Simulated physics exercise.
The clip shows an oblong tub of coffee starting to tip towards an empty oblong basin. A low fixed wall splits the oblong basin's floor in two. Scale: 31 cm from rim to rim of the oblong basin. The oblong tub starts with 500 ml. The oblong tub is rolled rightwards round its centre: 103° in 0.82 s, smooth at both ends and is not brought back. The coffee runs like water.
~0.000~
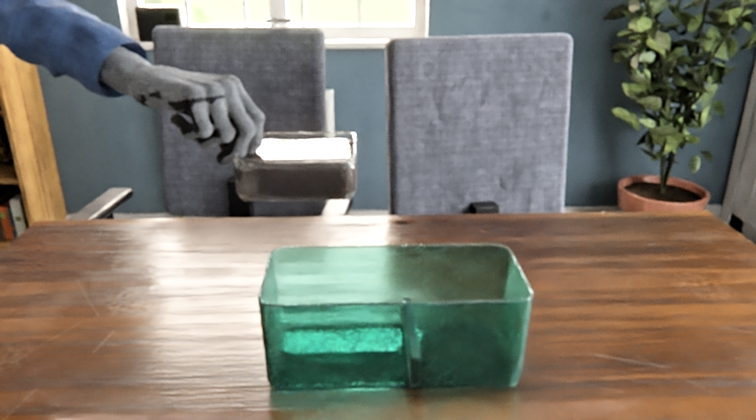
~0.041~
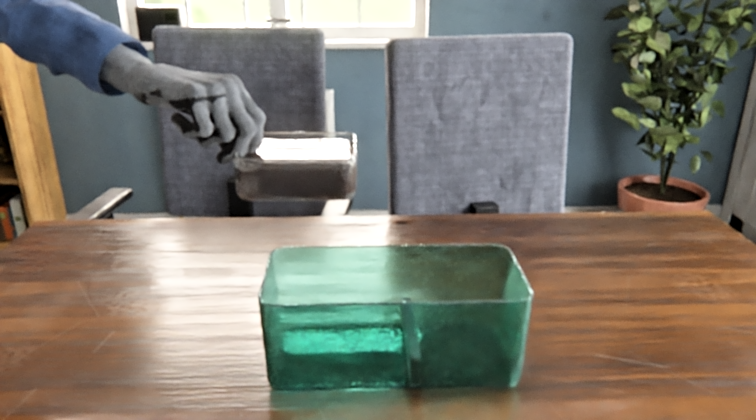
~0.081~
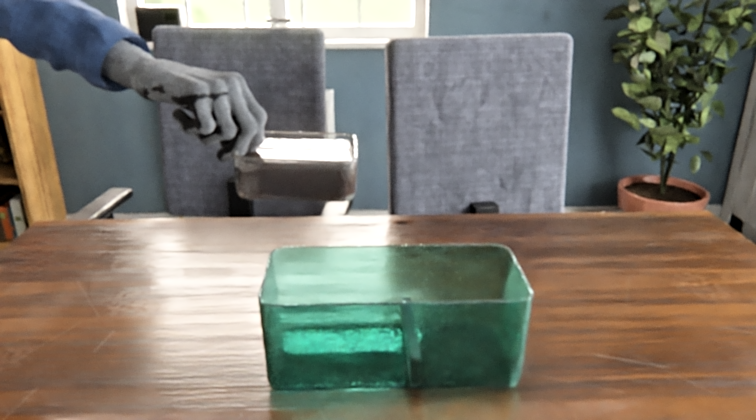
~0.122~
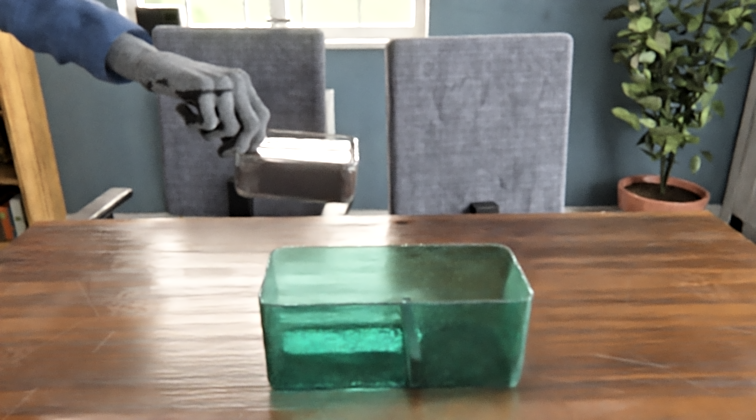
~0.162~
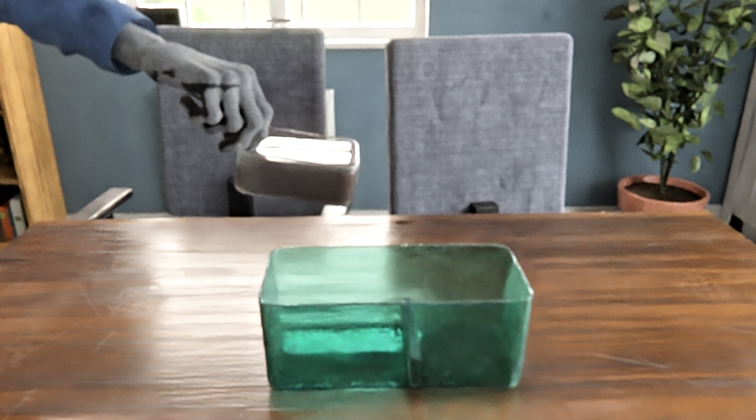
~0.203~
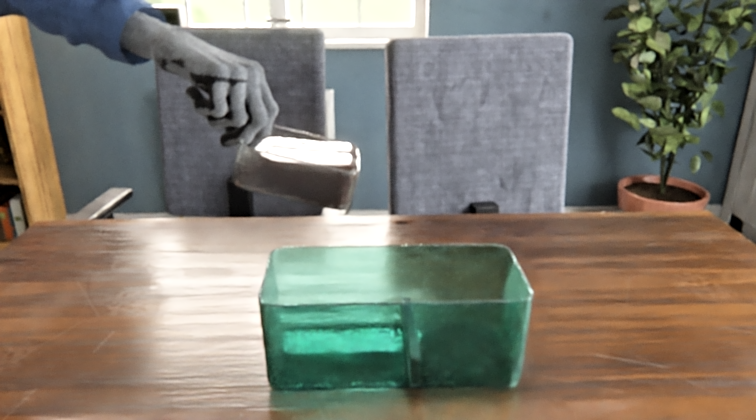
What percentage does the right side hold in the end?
Roughly 51 per cent is past the wall.
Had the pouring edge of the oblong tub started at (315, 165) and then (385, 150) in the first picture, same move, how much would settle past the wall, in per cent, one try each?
First 5, then 75 per cent.
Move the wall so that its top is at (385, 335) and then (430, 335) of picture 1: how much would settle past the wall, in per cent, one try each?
In turn about 75 and 15 per cent.
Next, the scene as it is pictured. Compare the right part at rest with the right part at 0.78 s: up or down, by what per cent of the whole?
The share moves down, by some 2 per cent.
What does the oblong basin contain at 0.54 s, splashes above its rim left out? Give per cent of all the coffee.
About 26 per cent.
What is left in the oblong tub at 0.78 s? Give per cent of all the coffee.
Some 4 per cent.
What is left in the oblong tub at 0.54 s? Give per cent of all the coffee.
Some 20 per cent.
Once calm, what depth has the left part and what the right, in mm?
Some 10 mm on the left and 14 mm on the right.
After 0.54 s the tilt is 76° and 21 per cent is still to pour, 9 is left of the wall and 18 right of it.
After 0.78 s the tilt is 103° and 4 per cent is still to pour, 37 is left of the wall and 53 right of it.
After 1.04 s the tilt is 103° and 0 per cent is still to pour, 45 is left of the wall and 51 right of it.
After 1.32 s the tilt is 103° and 0 per cent is still to pour, 46 is left of the wall and 51 right of it.
In the end 46 per cent lies left of the wall, 51 right of it and 3 outside.
